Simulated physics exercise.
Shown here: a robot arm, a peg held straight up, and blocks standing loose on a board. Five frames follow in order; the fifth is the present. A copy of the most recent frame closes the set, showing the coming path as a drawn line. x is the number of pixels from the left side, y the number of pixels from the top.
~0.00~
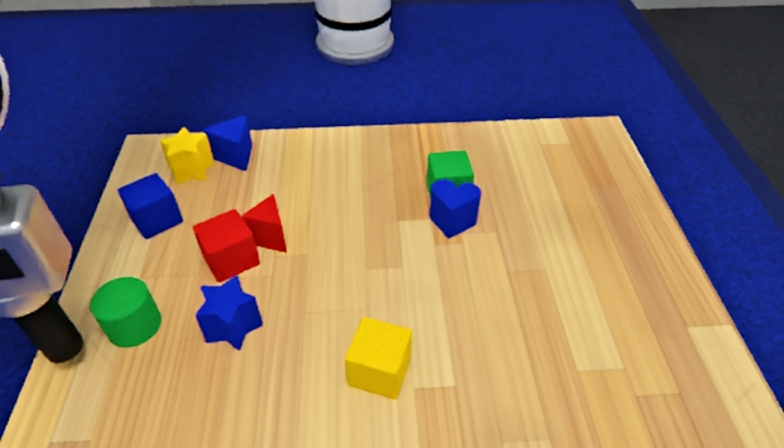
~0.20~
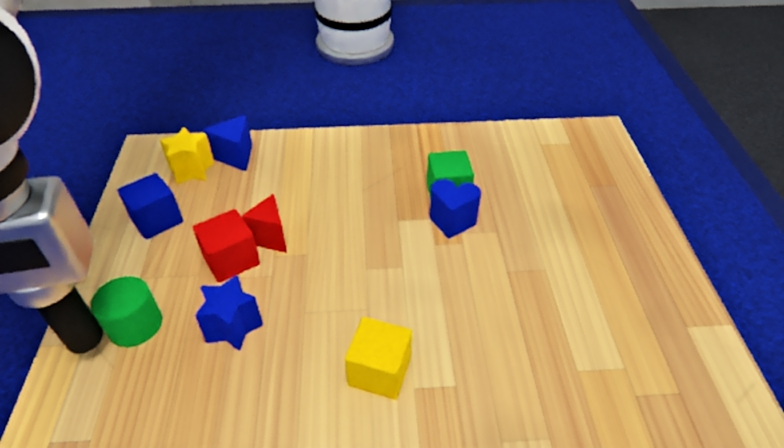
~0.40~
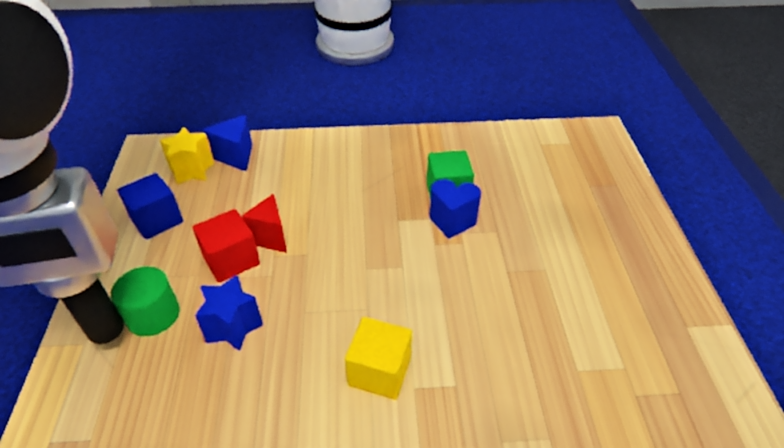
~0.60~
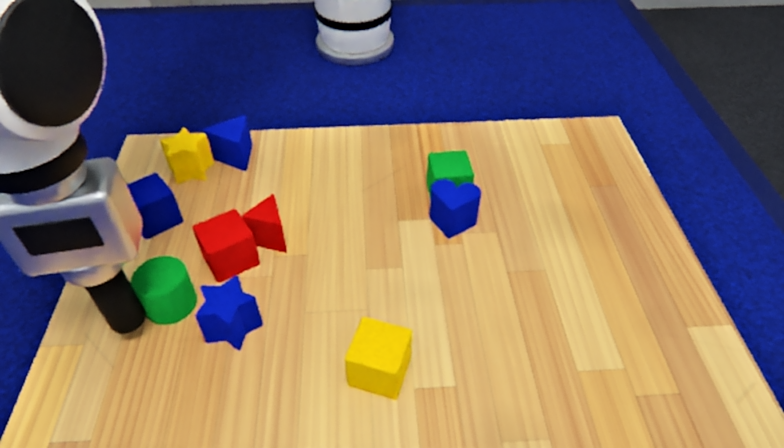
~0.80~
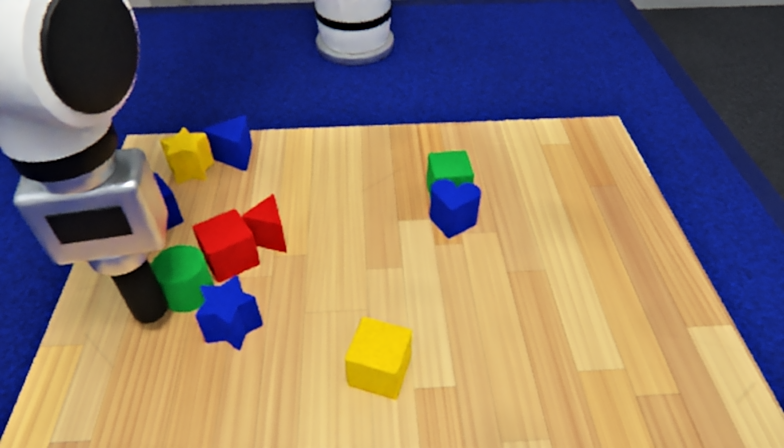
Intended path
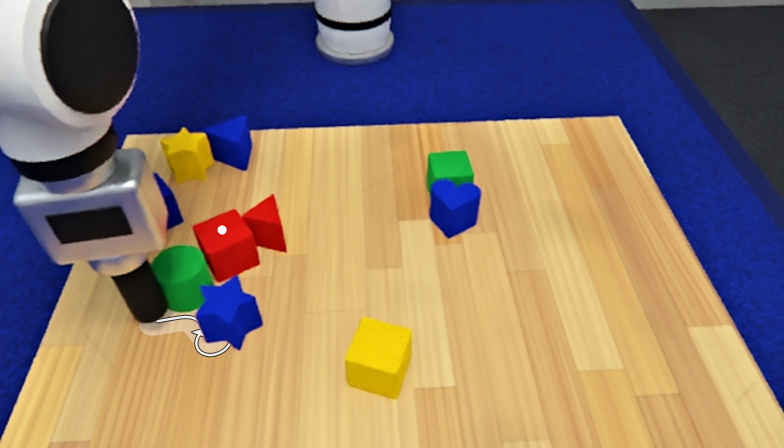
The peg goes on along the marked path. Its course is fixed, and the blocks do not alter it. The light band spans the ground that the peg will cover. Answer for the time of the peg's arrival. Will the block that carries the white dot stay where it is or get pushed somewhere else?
By the end it has moved.
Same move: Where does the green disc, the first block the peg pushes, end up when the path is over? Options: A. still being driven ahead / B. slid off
B.
The line goes from (157, 321) through (182, 317) and (202, 324) to (214, 340); the dot is on the red square.
Halfway along, peg (190, 308); green disc (196, 255); red square (232, 223), turned 15° anticlockwise; red triangular block (269, 207), turned 20° clockwise.
At the end, peg (210, 330); green disc (196, 255); red square (232, 223), turned 15° anticlockwise; blue star block (242, 304); red triangular block (269, 207), turned 20° clockwise.
